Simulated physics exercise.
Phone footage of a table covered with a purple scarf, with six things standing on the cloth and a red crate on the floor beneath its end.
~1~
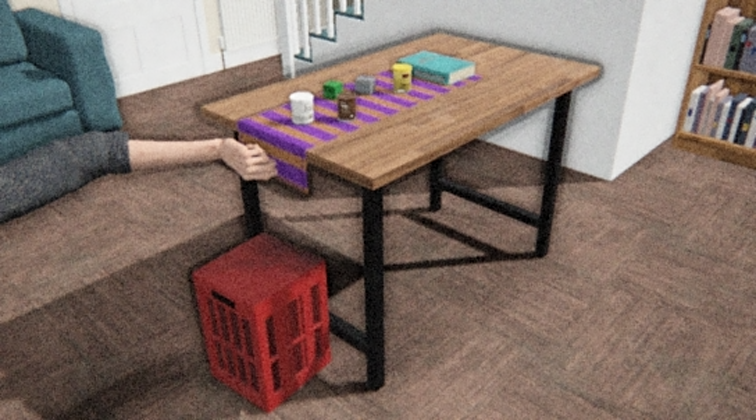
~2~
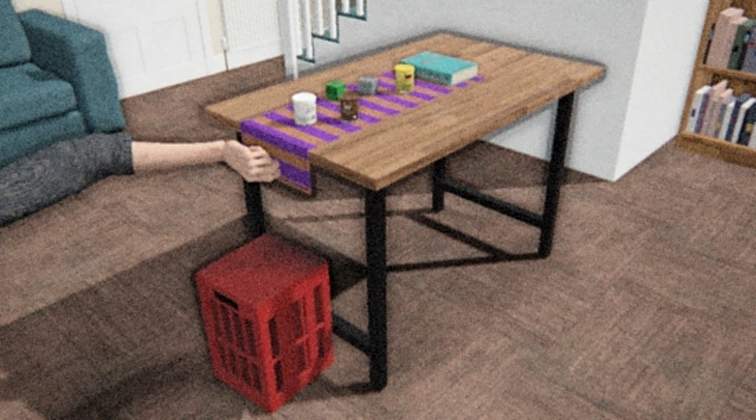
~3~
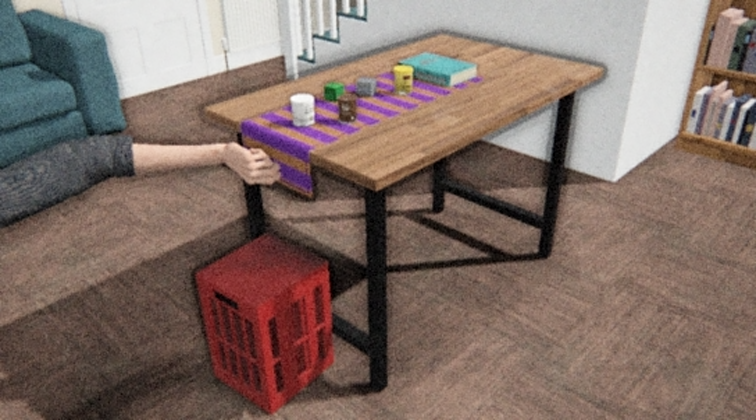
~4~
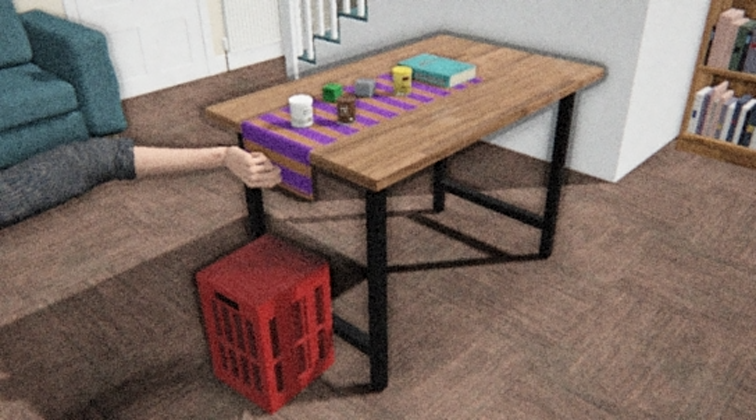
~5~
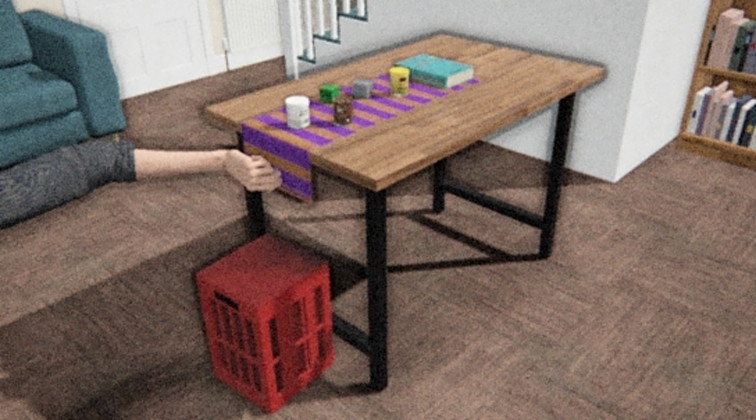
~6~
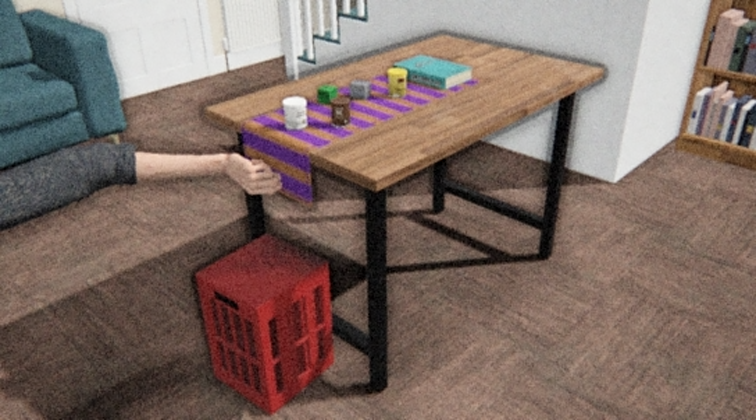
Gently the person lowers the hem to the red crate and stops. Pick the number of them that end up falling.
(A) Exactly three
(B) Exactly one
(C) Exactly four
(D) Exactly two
Exactly two.
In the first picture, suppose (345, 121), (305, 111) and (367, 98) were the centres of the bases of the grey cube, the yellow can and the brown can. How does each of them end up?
As for the grey cube, it leaves the top; the yellow can, it leaves the top; the brown can, it holds its spot.
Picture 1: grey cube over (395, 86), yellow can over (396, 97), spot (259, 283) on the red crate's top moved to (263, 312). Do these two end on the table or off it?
The grey cube stays aboard, and the yellow can stays aboard.
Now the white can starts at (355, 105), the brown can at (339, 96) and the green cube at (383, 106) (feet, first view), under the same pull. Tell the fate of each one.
The white can stays put, the brown can stays put, the green cube stays put.
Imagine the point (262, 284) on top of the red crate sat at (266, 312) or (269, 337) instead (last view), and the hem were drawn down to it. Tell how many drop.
First case 3, second case 4.
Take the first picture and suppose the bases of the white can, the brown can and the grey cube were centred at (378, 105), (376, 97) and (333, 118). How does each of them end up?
Here's how it goes: The white can remains in place, the brown can remains in place and the grey cube leaves the top.
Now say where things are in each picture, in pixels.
Hem (308, 193); white can (301, 96); brown can (346, 95); green cube (333, 83); grey cube (365, 78); yellow can (402, 67); top of the crate (259, 283), in the first frame.
Hem (311, 194); white can (304, 97), in the second frame.
Hem (311, 197); brown can (347, 97), in the third frame.
Hem (313, 200); green cube (332, 86); top of the crate (262, 284), in the fourth frame.
Hem (312, 204); grey cube (362, 82), in the fifth frame.
Hem (312, 207); white can (294, 101); brown can (340, 100); green cube (327, 88); grey cube (360, 83); yellow can (397, 71), in the sixth frame.
A little later, hem near (280, 218); all still up.
Next, hem near (282, 247); white can gone.
Later still, hem on the crate; white can and brown can gone.
When it is over, hem on the crate; white can and brown can gone. It carries off two.
